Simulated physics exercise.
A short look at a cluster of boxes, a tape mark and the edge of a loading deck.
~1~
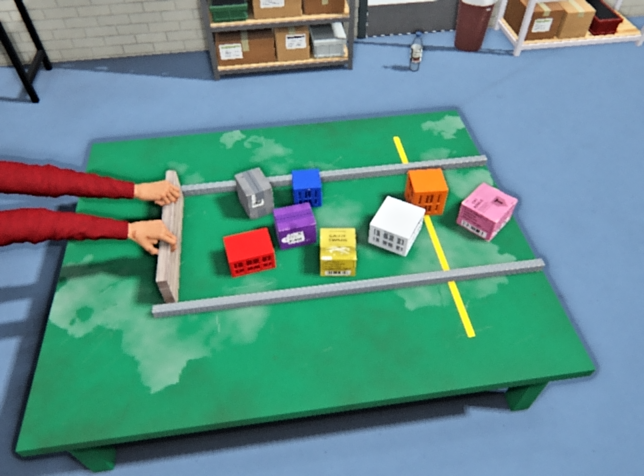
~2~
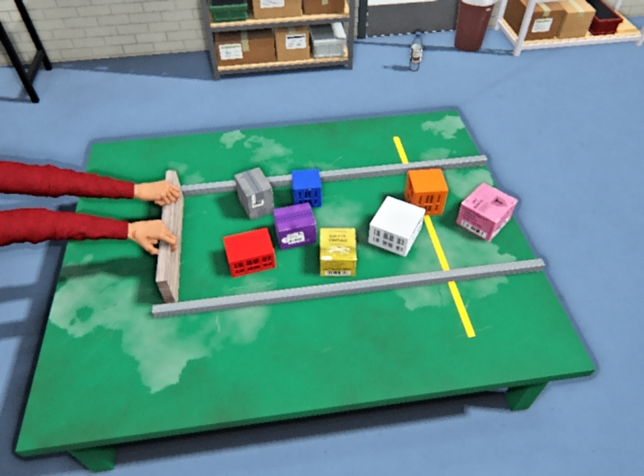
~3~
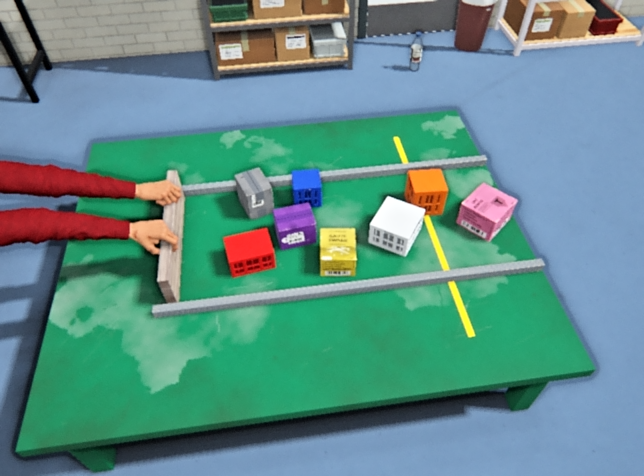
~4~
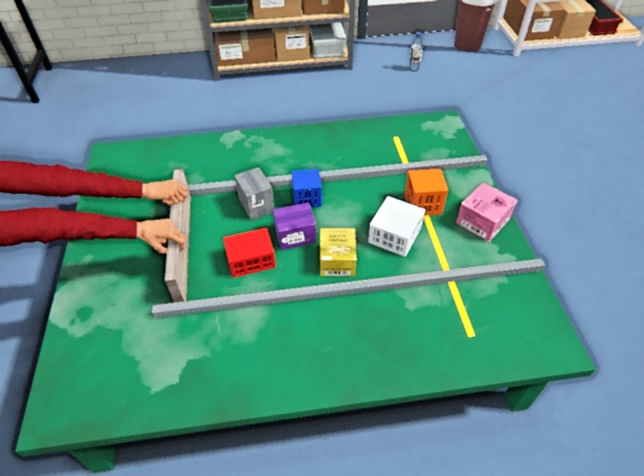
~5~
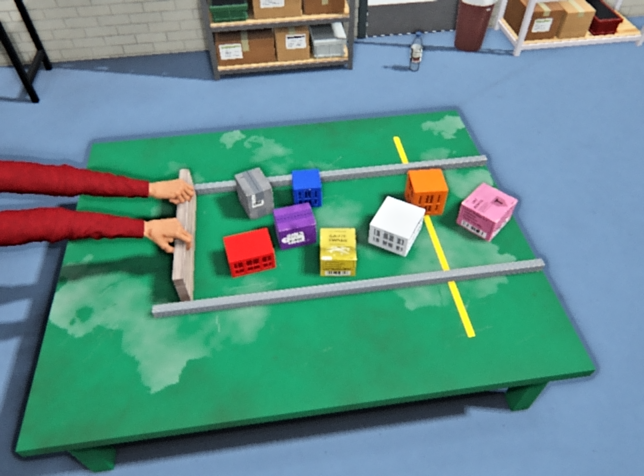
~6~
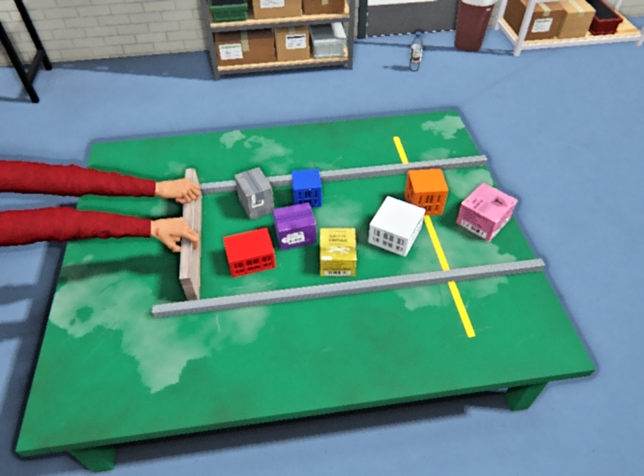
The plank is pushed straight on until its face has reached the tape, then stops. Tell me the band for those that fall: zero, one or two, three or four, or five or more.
The number that fall off is one or two.
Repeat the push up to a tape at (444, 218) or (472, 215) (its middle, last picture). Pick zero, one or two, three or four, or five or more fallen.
The falls would be one or two; either three or four.
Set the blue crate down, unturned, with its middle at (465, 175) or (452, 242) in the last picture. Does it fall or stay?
In that order, it survives; does not fall.
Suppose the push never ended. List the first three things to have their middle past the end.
In order: The pink box, then the white crate, then the yellow box.
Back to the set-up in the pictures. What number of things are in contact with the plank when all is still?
3 of them.
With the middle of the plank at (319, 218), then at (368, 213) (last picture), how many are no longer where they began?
6 and 8.
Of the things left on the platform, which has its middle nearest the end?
The white crate.
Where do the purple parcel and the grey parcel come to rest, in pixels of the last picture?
Near (449, 204) and (430, 177).
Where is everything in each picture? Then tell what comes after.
The first frame shows pink box (486, 212); orange crate (425, 193); white crate (396, 226); plank (172, 234); tape (427, 220).
The second frame shows orange crate (425, 193); grey parcel (255, 194).
The third frame shows white crate (396, 226); blue crate (307, 189).
The fourth frame shows pink box (486, 212); purple parcel (295, 226).
The fifth frame shows orange crate (425, 193); plank (186, 233).
The sixth frame shows pink box (486, 212); orange crate (425, 193); white crate (396, 226); plank (192, 232); tape (427, 220).
A little later, none off yet; pink box at rest near (486, 212); orange crate at rest near (425, 193); white crate moving near (399, 226).
When it is over, the number that fall off is one or two; down, pink box.
